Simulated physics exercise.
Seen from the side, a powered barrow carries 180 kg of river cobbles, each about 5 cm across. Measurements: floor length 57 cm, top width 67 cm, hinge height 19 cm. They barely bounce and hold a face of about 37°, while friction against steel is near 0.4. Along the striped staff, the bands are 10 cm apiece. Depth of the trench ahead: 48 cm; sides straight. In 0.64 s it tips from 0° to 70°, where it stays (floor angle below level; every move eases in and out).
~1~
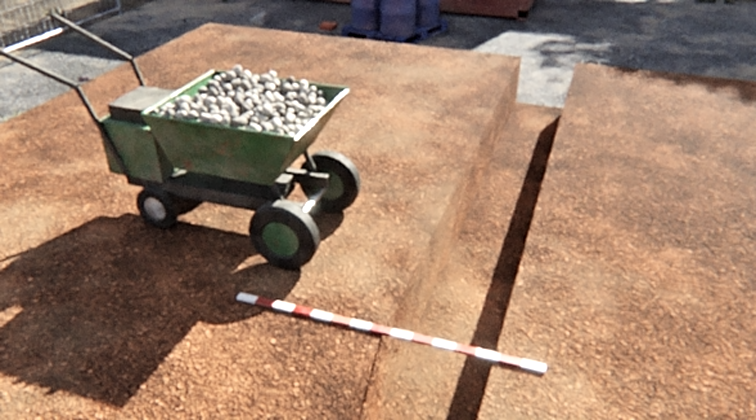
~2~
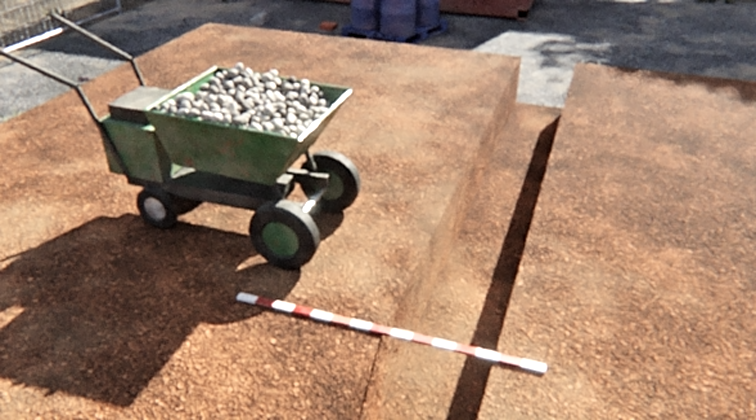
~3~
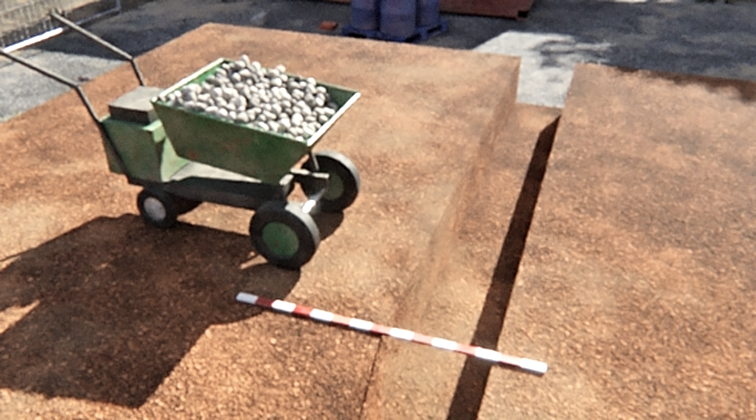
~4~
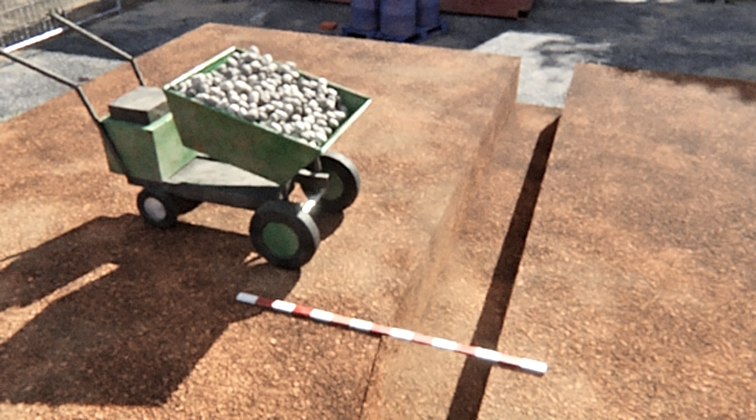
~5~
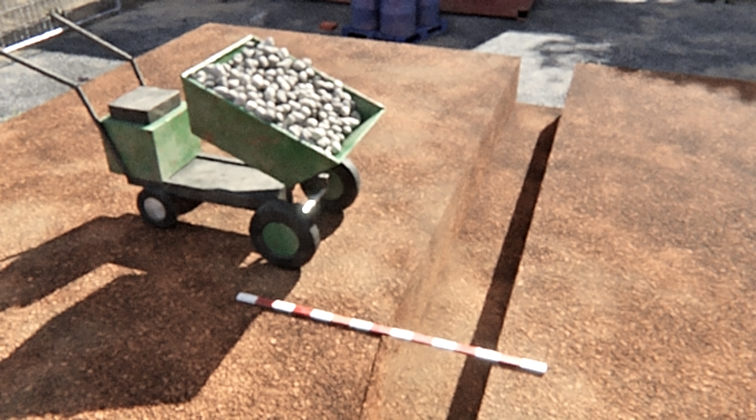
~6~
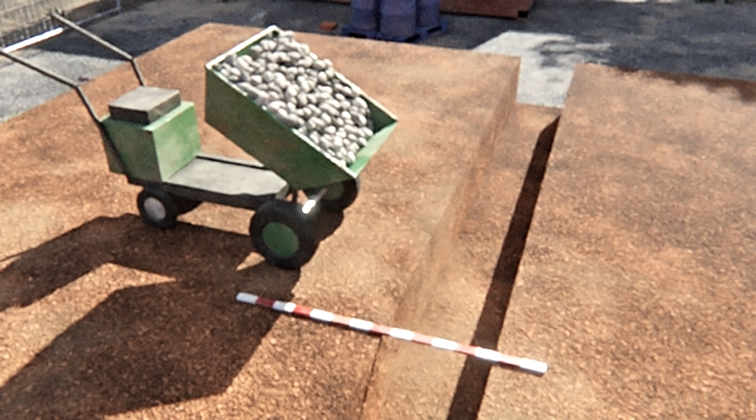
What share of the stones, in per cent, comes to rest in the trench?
About 97 per cent of the stones finish in the trench.
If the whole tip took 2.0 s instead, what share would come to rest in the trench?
With that change, it comes to around 95 per cent.
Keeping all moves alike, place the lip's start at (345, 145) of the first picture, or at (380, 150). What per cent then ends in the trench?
Near 65 and near 35 percent.
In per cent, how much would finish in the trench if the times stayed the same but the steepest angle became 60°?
Trench share: Approx. 65%.
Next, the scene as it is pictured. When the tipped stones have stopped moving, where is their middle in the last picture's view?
Their middle ends up near (465, 326).
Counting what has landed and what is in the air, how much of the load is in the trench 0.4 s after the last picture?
Close to 35 per cent at that time.
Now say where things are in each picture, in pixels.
In the first picture, the tray is at 0°, its lip at (295, 139); the top of the load is at (246, 83).
In the second picture, the tray is at 2°, its lip at (299, 140); the top of the load is at (241, 78).
The third picture shows lip at (308, 144), floor tilted 6°, highest stones at (237, 71).
In the fourth picture, the tray is at 13°, its lip at (322, 152); the top of the load is at (242, 61).
In the fifth picture, the tray is at 22°, its lip at (338, 163); the top of the load is at (254, 52).
The sixth picture shows lip at (354, 177), floor tilted 32°, highest stones at (273, 44).
Then, 0.2 s after the last picture the floor is at 59°, 100 % in the tray; the foremost stones are at (393, 194).
Then, 0.4 s after the last picture the floor is at 70°, 64 % in the tray, 1 % short of the trench, 36 % in the trench; the foremost stones are at (492, 274).
Then, 0.8 s after the last picture the floor is at 70°, 22 % in the tray, 1 % short of the trench, 74 % in the trench, 3 % past the trench; the foremost stones are at (615, 307).
Then, 2.7 s after the last picture the floor is at 70°, 0 % in the tray, 97 % in the trench, 3 % past the trench; the foremost stones are past the picture's edge.
